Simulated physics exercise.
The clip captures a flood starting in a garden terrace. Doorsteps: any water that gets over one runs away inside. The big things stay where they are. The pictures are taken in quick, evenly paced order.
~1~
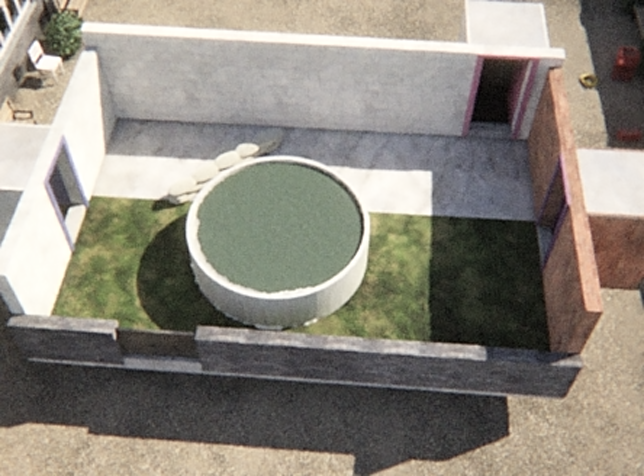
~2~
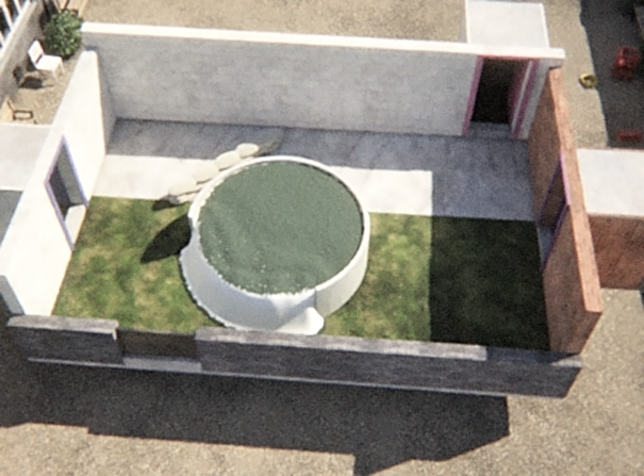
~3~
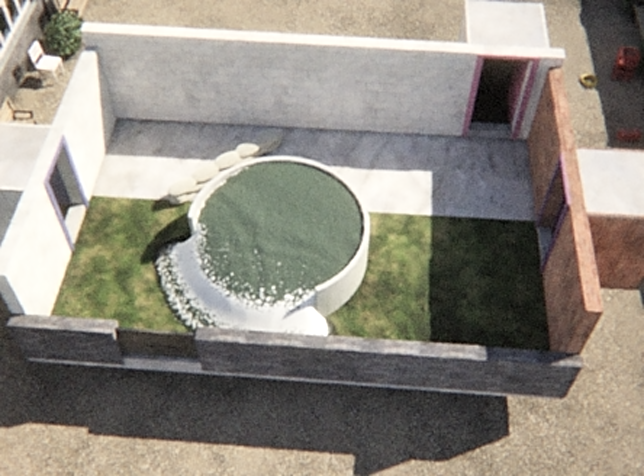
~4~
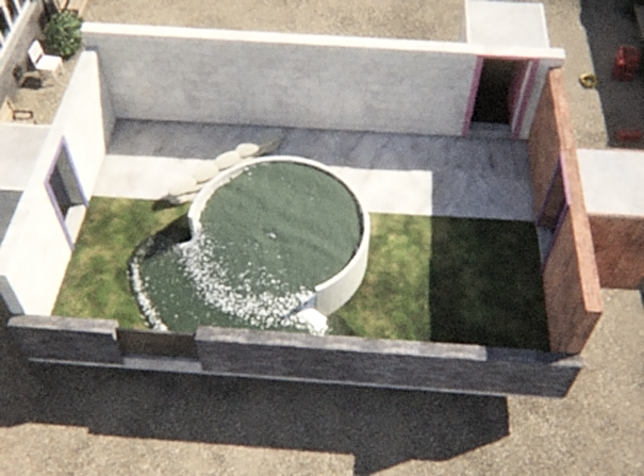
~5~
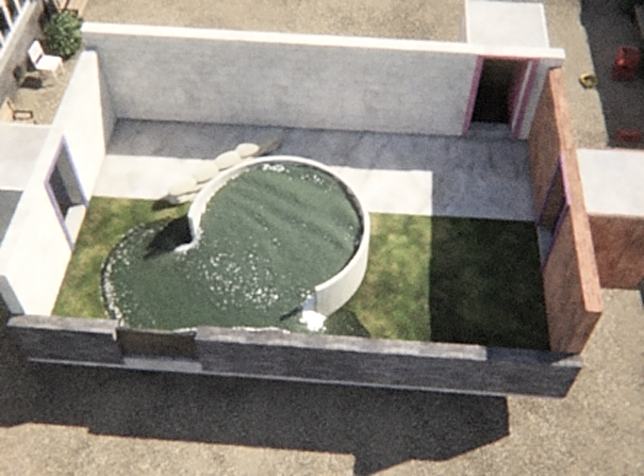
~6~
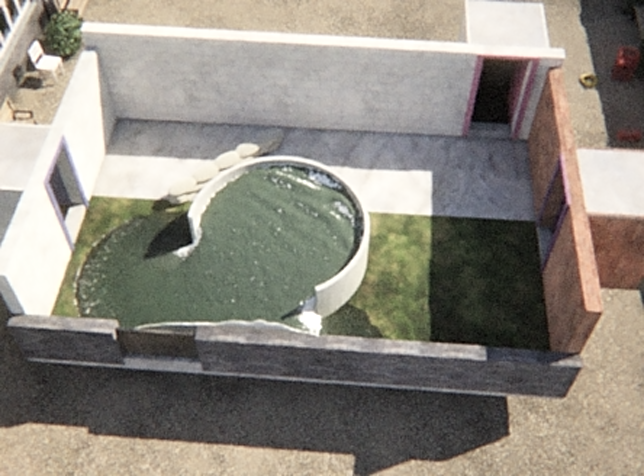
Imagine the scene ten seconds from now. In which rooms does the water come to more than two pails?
Taking them in turn, the blue door goes beyond two pails, the purple door keeps to two pails or fewer, the pink door keeps to two pails or fewer.
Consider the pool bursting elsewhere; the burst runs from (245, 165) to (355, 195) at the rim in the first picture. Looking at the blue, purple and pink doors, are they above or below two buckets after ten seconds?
The blue one falls short; the purple one tops the mark; the pink one tops the mark.
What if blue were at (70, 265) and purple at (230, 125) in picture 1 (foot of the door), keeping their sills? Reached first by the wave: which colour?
Answer: The blue door.
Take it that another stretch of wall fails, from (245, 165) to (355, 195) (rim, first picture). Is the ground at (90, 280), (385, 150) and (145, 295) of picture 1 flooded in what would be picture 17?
Respectively: Parched, drenched and parched.
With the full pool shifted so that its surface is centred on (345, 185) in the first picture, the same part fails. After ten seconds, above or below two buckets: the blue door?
As it turns out, the blue door breaks the limit.
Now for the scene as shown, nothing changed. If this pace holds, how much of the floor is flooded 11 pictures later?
About 40 per cent.
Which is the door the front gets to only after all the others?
It's the pink door.
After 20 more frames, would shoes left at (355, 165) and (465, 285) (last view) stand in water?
In order: Spared and swamped.
A moment on, water covers 30 % of the floor; the blue door wet at the sill, nothing in, the purple door not reached, the pink door not reached.
Next, water covers 40 % of the floor; the blue door under two buckets in, the purple door not reached, the pink door not reached.
Then, water covers 70 % of the floor; the blue door over two buckets in, the purple door wet at the sill, nothing in, the pink door not reached.
Later, water covers 95 % of the floor; the blue door far over two buckets in, the purple door wet at the sill, nothing in, the pink door wet at the sill, nothing in.
In the end, water covers 100 % of the floor; the blue door far over two buckets in, the purple door wet at the sill, nothing in, the pink door wet at the sill, nothing in.
